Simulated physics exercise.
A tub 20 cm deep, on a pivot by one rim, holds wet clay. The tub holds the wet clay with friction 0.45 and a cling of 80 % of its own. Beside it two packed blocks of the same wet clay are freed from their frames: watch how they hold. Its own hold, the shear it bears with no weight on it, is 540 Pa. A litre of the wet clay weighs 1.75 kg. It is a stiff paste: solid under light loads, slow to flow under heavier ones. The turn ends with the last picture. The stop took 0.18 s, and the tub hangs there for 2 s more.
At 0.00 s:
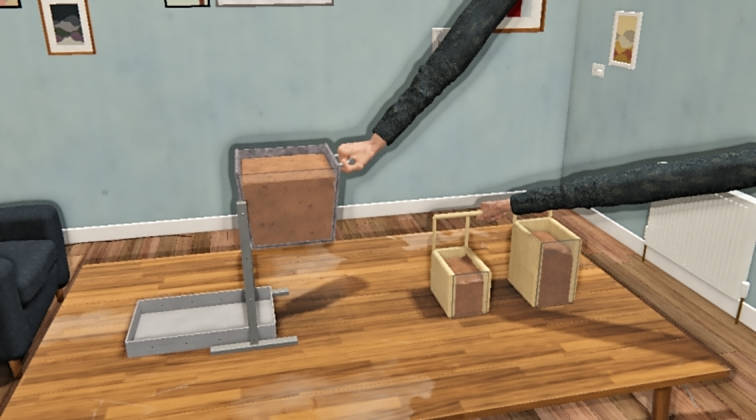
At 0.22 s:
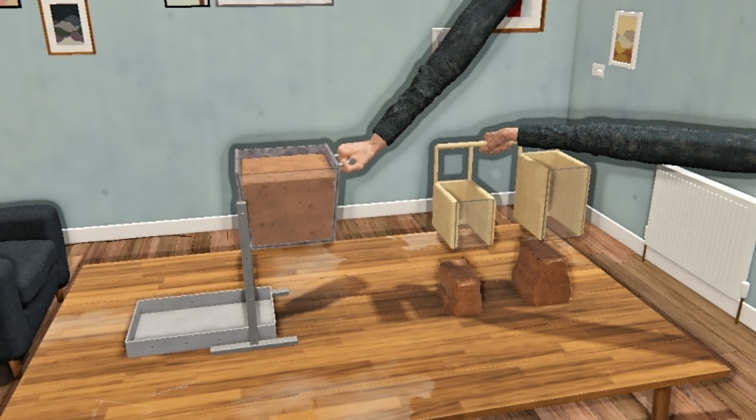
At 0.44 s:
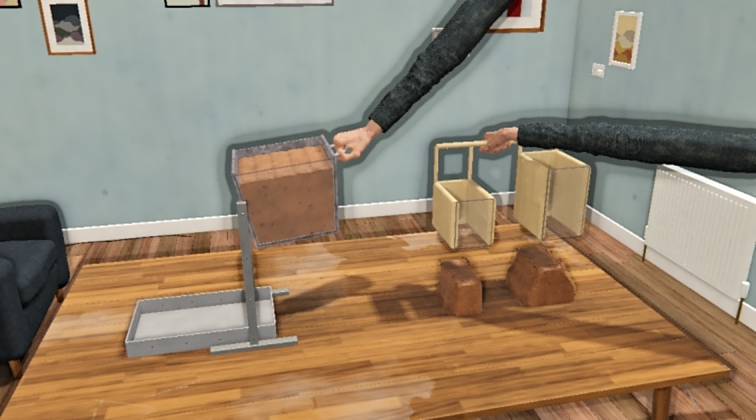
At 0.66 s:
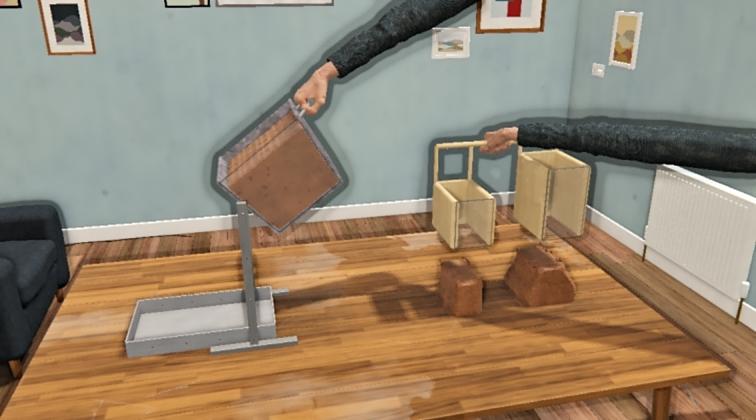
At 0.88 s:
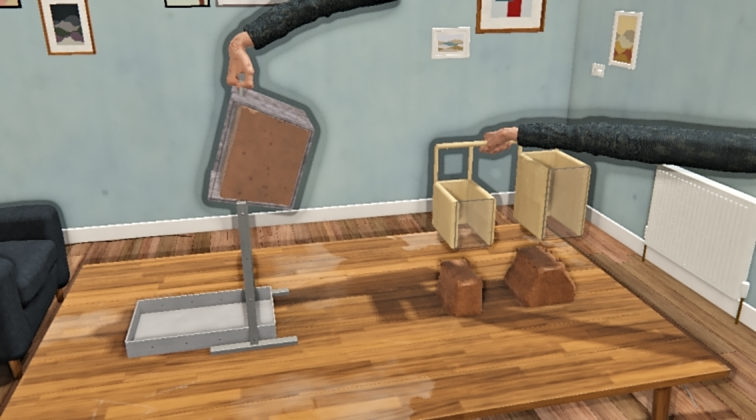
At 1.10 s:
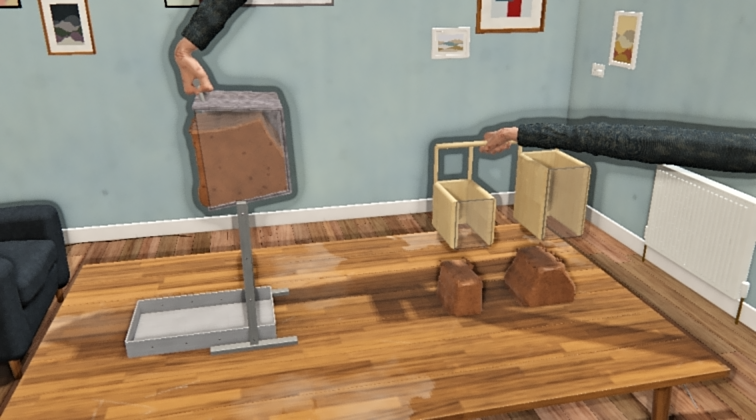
At first, one hand holds a clear tub of brown clay level on a stand while another lifts wooden moulds off two blocks. The taller right block sags and widens; the smaller one barely changes. The first hand then swings the tub up and leftward onto its side, the clay shifting inside.
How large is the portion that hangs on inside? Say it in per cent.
About 36 %.
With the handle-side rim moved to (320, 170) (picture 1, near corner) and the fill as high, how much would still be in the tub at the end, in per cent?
In that case some 60 per cent.
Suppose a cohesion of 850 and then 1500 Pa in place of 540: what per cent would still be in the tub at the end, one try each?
In turn about 35 %, 100 %.
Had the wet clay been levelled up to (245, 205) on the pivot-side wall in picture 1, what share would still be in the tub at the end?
It would be near 55 %.
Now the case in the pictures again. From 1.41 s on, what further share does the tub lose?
Near 9 %.
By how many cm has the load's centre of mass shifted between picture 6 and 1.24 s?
Some 7 cm.
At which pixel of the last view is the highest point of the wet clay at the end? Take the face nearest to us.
At about (251, 161).
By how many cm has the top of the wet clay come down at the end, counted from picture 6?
Some 10 cm.
After 1.24 s, the tub is at 92 degrees and holds 67 %.
After 1.41 s, the tub is at 92 degrees and holds 44 %.
After 1.58 s, the tub is at 92 degrees and holds 37 %.
After 1.75 s, the tub is at 92 degrees and holds 36 %.
After 3.10 s, the tub is at 92 degrees and holds 36 %.
